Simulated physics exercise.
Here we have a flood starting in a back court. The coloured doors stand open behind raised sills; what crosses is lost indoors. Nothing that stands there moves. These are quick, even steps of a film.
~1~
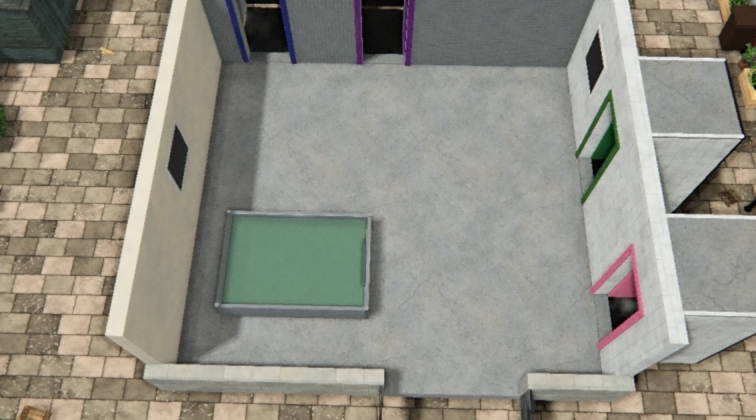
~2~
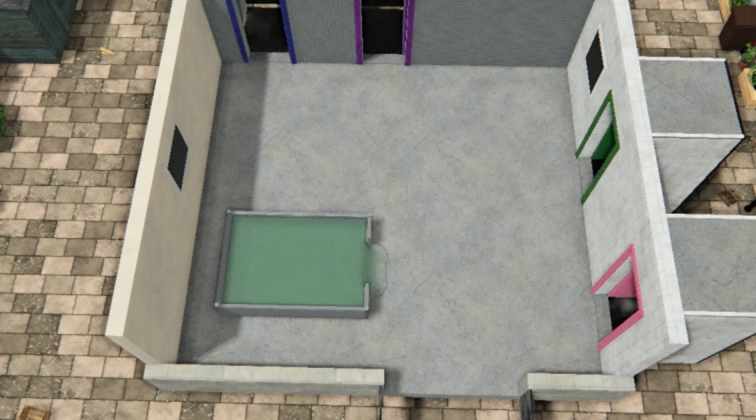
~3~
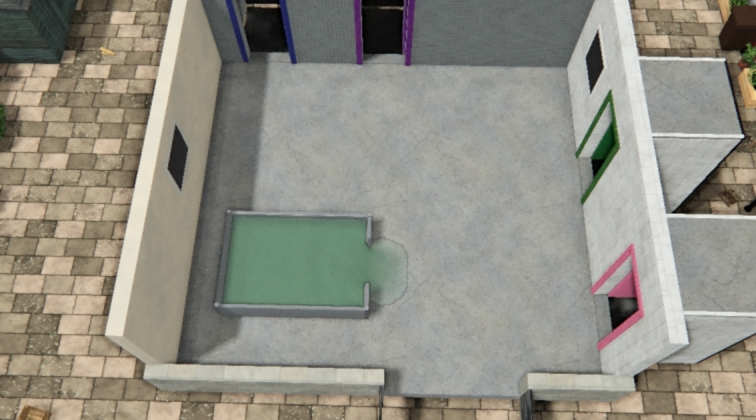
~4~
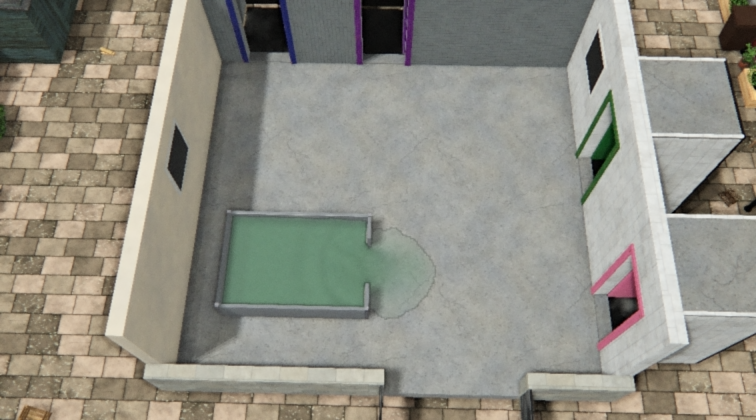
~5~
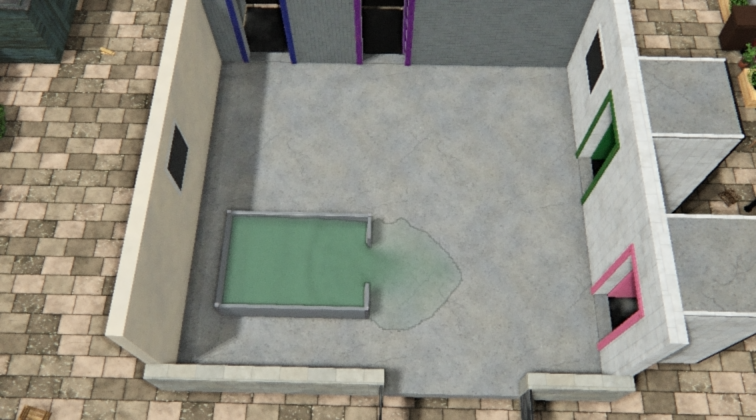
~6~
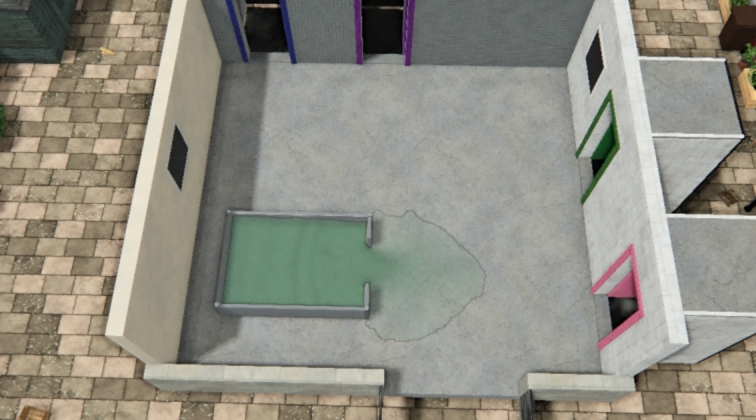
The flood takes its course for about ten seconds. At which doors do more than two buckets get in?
One by one: The purple door stays under that; the blue door stays under that; the green door stays under that; the pink door takes more than that.
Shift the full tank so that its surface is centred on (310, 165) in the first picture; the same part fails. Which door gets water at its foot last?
That is the blue-painted one.
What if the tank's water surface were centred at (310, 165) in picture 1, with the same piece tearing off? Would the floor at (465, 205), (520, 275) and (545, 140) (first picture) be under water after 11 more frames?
In that order: Under water, under water, wet.
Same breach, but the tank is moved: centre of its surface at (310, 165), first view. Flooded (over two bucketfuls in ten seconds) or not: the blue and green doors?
One by one: The blue door holds; the green door goes over.
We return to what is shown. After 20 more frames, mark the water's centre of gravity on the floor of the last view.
Roughly at (387, 267).
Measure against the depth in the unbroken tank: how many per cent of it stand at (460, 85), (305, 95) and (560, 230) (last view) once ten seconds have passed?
About 8, 2 and 10 per cent.
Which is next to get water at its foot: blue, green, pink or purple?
The door marked pink.
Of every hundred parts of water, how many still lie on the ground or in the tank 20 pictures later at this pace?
I make it 96 per cent.
A moment on, water covers 20 % of the floor; the purple door not reached, the blue door not reached, the green door not reached, the pink door not reached.
Next, water covers 30 % of the floor; the purple door not reached, the blue door not reached, the green door not reached, the pink door under two buckets in.
Then, water covers 35 % of the floor; the purple door not reached, the blue door not reached, the green door wet at the sill, nothing in, the pink door over two buckets in.
Later, water covers 40 % of the floor; the purple door not reached, the blue door not reached, the green door under two buckets in, the pink door over two buckets in.
In the end, water covers 60 % of the floor; the purple door wet at the sill, nothing in, the blue door not reached, the green door under two buckets in, the pink door over two buckets in.
